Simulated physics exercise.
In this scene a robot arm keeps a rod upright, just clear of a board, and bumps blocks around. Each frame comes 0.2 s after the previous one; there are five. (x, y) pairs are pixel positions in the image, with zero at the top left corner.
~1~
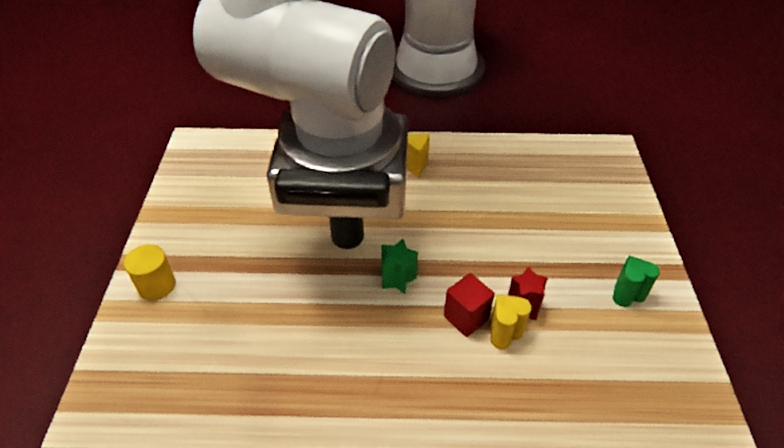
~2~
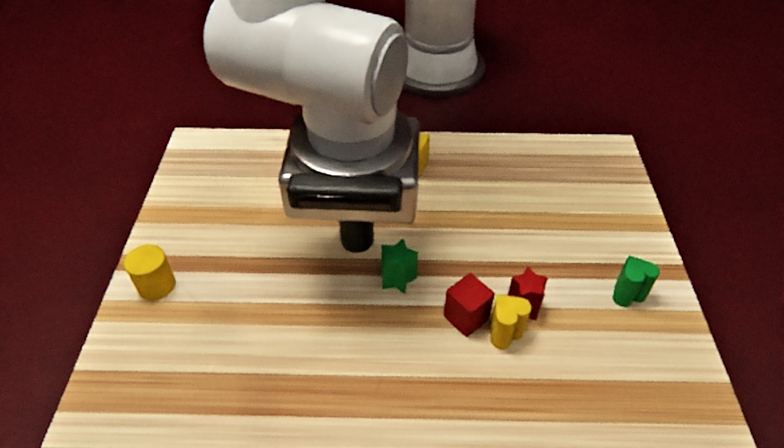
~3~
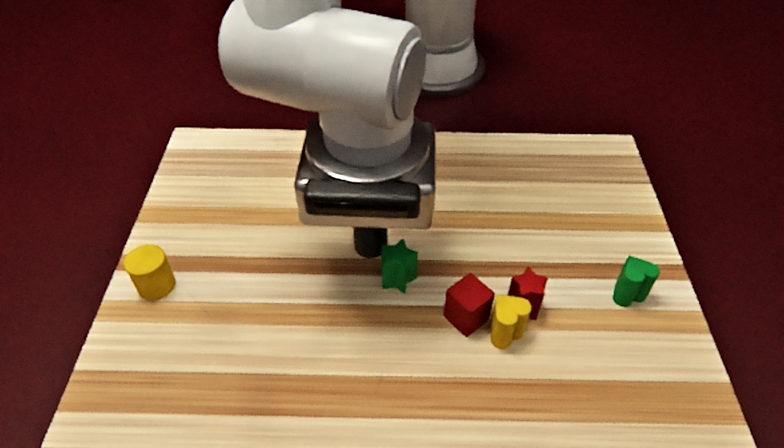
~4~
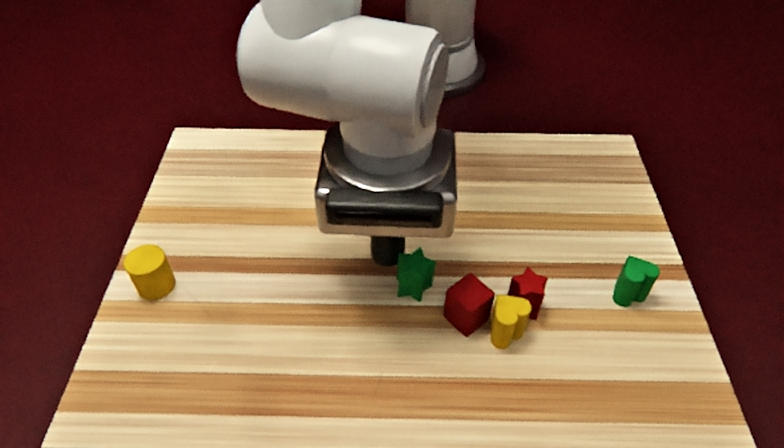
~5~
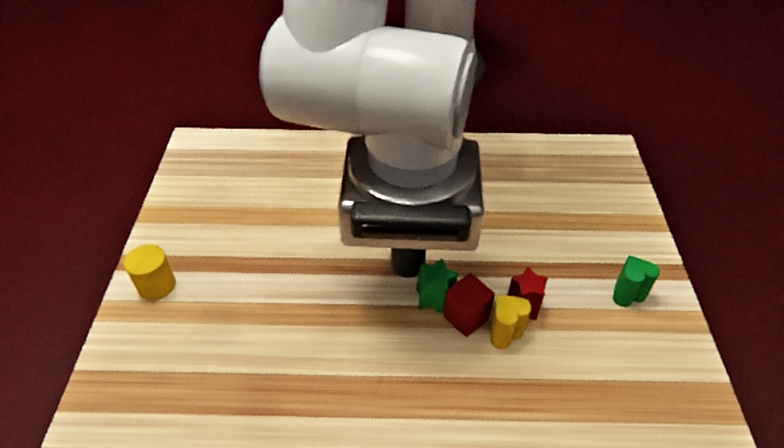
A robot arm with a black rod moves right and slightly toward the viewer over a striped wooden board, then pushes the green star-shaped block a short way toward the red square piece while the other blocks stay still.
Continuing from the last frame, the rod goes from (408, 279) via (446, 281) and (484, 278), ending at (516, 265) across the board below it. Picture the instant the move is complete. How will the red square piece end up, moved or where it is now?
The block moves away from its spot.
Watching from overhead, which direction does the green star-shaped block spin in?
From overhead, clockwise.
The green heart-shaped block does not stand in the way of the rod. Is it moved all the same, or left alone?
It is untouched.
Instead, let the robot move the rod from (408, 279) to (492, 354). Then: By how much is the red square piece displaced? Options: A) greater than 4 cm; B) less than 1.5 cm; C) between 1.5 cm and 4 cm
A
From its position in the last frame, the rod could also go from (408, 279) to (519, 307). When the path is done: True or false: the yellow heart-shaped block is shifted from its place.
True - the claim holds.
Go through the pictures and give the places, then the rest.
The first frame shows rod's lower end at (348, 237); green star-shaped block at (398, 253); red square piece at (471, 292); yellow heart-shaped block at (511, 308); red star-shaped block at (531, 282); green heart-shaped block at (641, 269).
The second frame shows rod at (357, 241); blocks still.
The third frame shows rod at (371, 246); blocks still.
The fourth frame shows rod at (388, 254); green star-shaped block at (415, 262).
The fifth frame shows rod at (408, 265); green star-shaped block at (437, 273); red square piece at (471, 292); yellow heart-shaped block at (511, 308); red star-shaped block at (531, 282); green heart-shaped block at (641, 269).
What follows on the original path. One third of the way, rod at (449, 266); green star-shaped block at (449, 280), turned 25° clockwise; red square piece at (481, 300), turned 15° anticlockwise; yellow heart-shaped block at (518, 312).
Two thirds of the way, rod at (488, 263); green star-shaped block at (451, 279), turned 40° clockwise; red square piece at (482, 302), turned 15° anticlockwise; yellow heart-shaped block at (518, 312).
At the end, rod at (520, 251); green star-shaped block at (451, 279), turned 40° clockwise; red square piece at (482, 302), turned 15° anticlockwise; yellow heart-shaped block at (518, 312); red star-shaped block still; green heart-shaped block still.
